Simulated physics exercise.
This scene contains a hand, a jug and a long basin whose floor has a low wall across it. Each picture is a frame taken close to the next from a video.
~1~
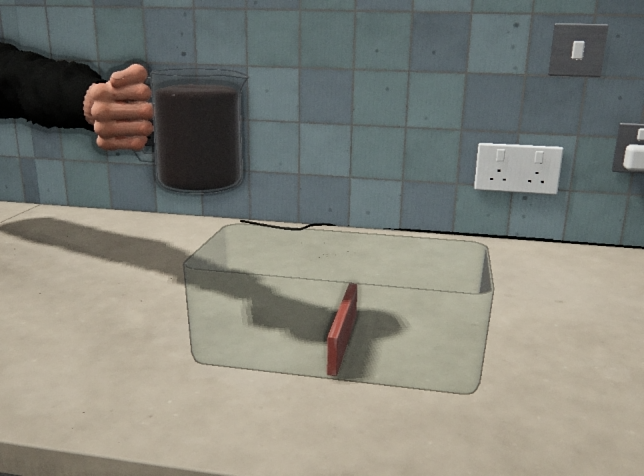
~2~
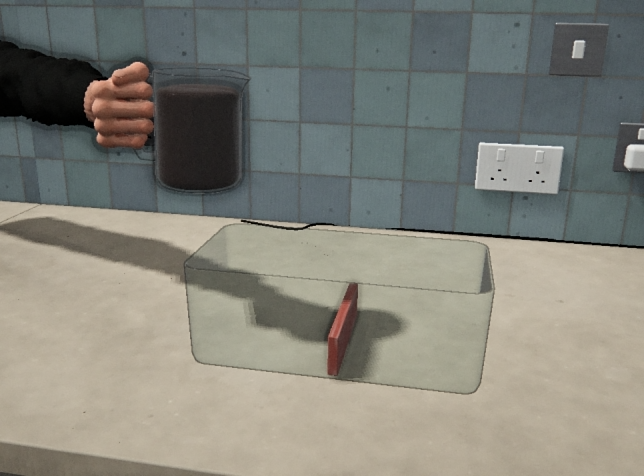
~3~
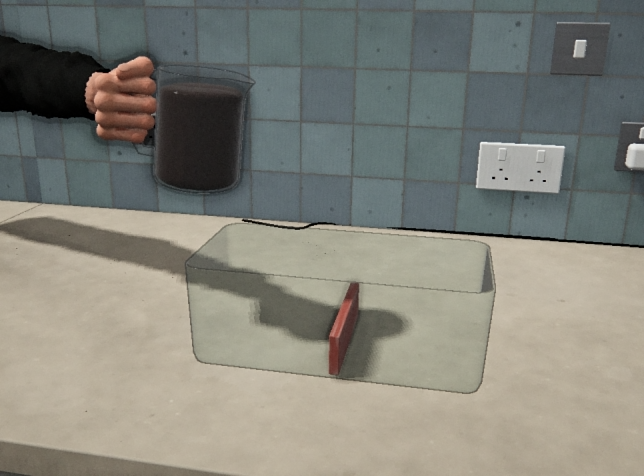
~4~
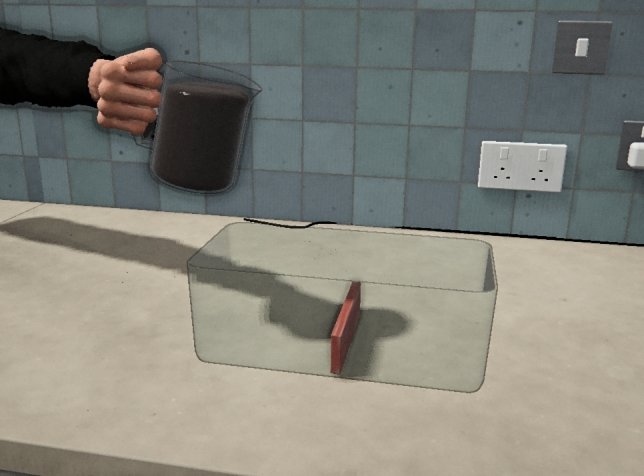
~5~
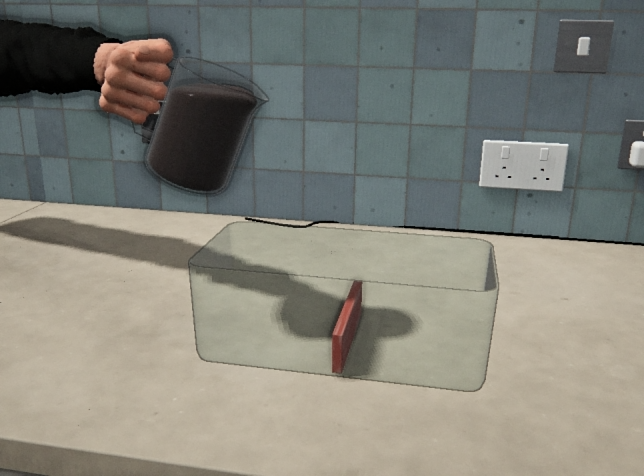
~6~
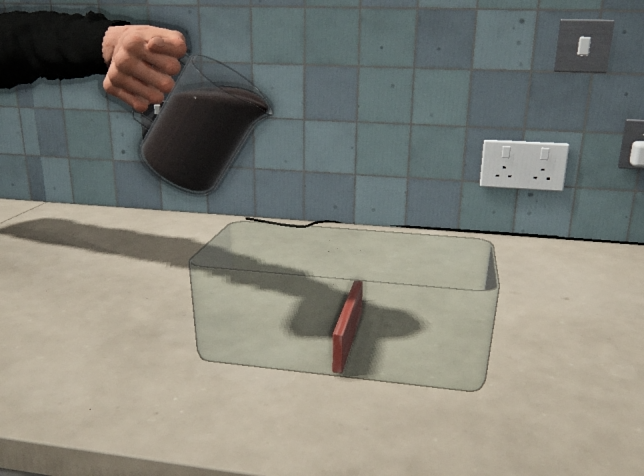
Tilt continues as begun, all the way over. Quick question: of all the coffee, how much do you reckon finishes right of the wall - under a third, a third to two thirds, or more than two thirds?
Once it settles, the part right of the wall is below a third, I'd say.
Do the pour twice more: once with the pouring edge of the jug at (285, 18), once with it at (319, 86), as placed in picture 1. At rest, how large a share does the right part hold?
Start one gives close to 90 percent, start two close to 95 percent.
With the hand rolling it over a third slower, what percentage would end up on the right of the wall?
Near 5 in a hundred.
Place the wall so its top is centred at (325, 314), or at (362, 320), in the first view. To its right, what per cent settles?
Well, it's close to 35 per cent for the first one, then 10 per cent for the other.
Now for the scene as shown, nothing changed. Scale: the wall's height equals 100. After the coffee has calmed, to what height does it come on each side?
The left reads 50 in a hundred and the right 0 in a hundred.
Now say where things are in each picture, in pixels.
It leans 0°; its right rim is at (248, 76); the coffee meets the walls at (160, 88) and (238, 91); the long basin's rim runs from (206, 245) to (490, 268); the wall's top is at (344, 309), in the first frame.
It leans 2°; its right rim is at (250, 77); the coffee meets the walls at (162, 87) and (240, 92), in the second frame.
It leans 6°; its right rim is at (255, 81); the coffee meets the walls at (165, 86) and (243, 94), in the third frame.
It leans 13°; its right rim is at (262, 89); the coffee meets the walls at (170, 88) and (249, 95), in the fourth frame.
It leans 22°; its right rim is at (269, 99); the coffee meets the walls at (168, 107) and (258, 97), in the fifth frame.
It leans 33°; its right rim is at (273, 114); the coffee meets the walls at (163, 113) and (268, 102), in the sixth frame.
A moment on, the jug is tipped on its side and 65 per cent is still to pour, 12 is left of the wall and 0 right of it.
Next, the jug is tipped right over and 22 per cent is still to pour, 57 is left of the wall and 1 right of it.
Then the jug is tipped right over and 6 per cent is still to pour, 82 is left of the wall and 2 right of it.
Later the jug is tipped right over and 1 per cent is still to pour, 89 is left of the wall and 3 right of it.
At rest 90 per cent lies left of the wall, 4 right of it and 6 outside.
